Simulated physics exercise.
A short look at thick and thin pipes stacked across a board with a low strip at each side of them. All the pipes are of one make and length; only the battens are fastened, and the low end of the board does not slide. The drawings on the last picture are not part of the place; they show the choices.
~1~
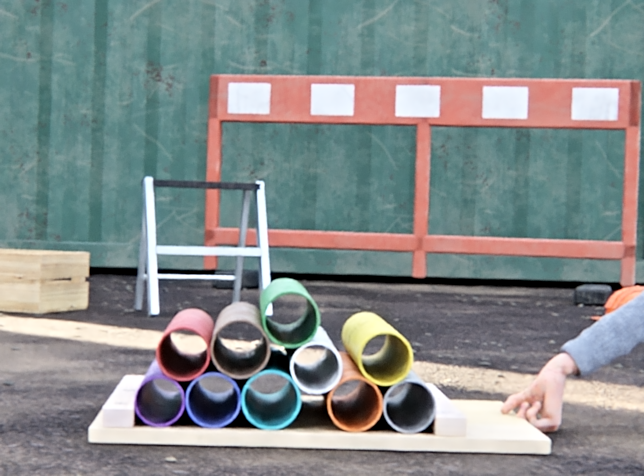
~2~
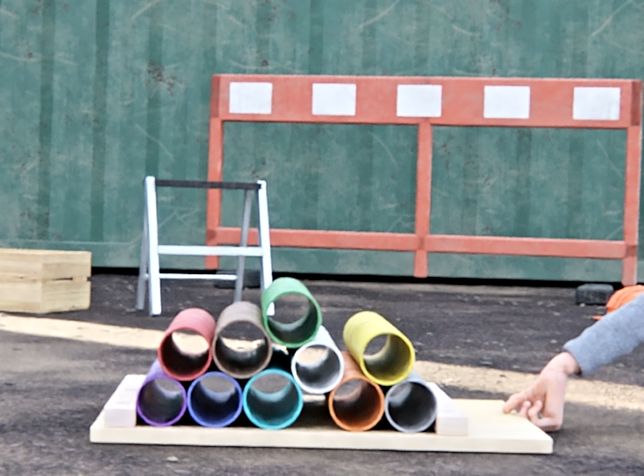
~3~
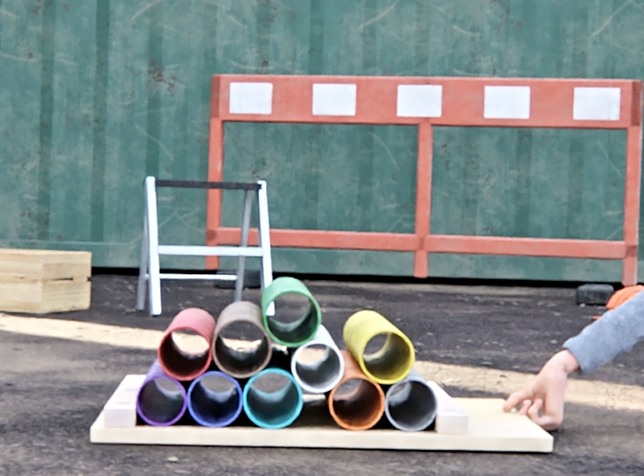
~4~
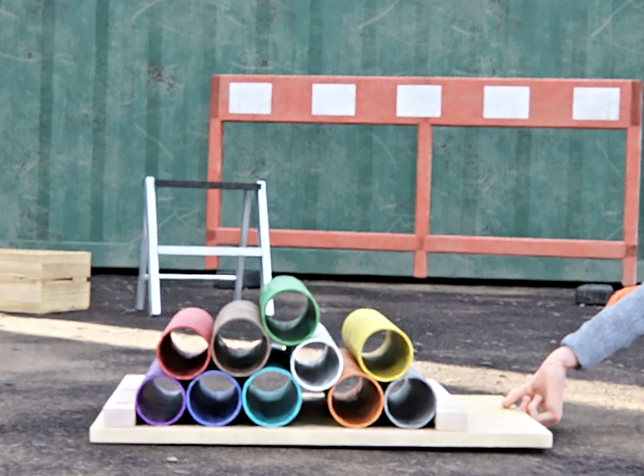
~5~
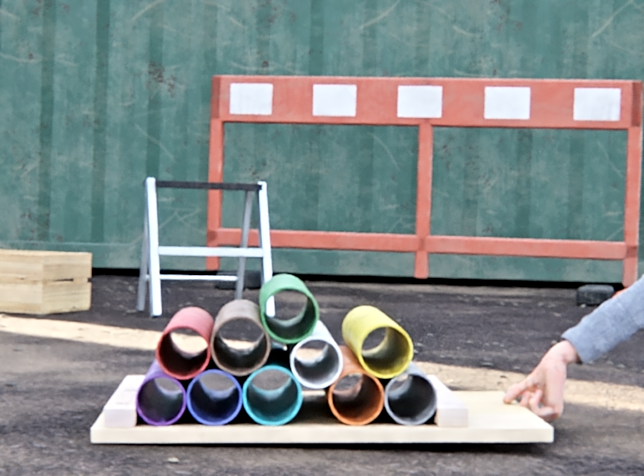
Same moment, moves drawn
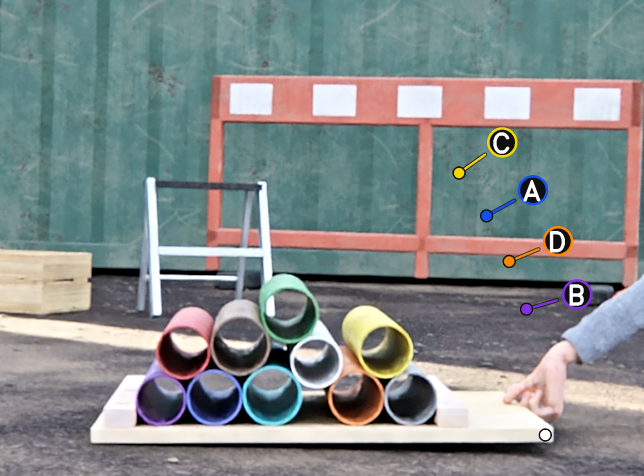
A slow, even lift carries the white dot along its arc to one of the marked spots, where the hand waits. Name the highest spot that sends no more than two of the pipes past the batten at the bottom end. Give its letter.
Raise it to B.
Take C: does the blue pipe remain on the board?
The blue pipe: Yes.
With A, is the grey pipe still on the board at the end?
Yes, with A.
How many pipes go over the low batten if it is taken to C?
The count is five.
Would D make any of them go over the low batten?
Yes.
On the marked copy, A at (487, 216); B at (526, 309); C at (459, 173); D at (509, 262); the white dot at (545, 435).
Taking B. A third of the way, board at 13°.
Two thirds of the way, board at 18°.
When it is over, board at 18°, none over the low batten.
As for the rest, A five over the low batten; C five over the low batten; D three over the low batten (red, brown, green).
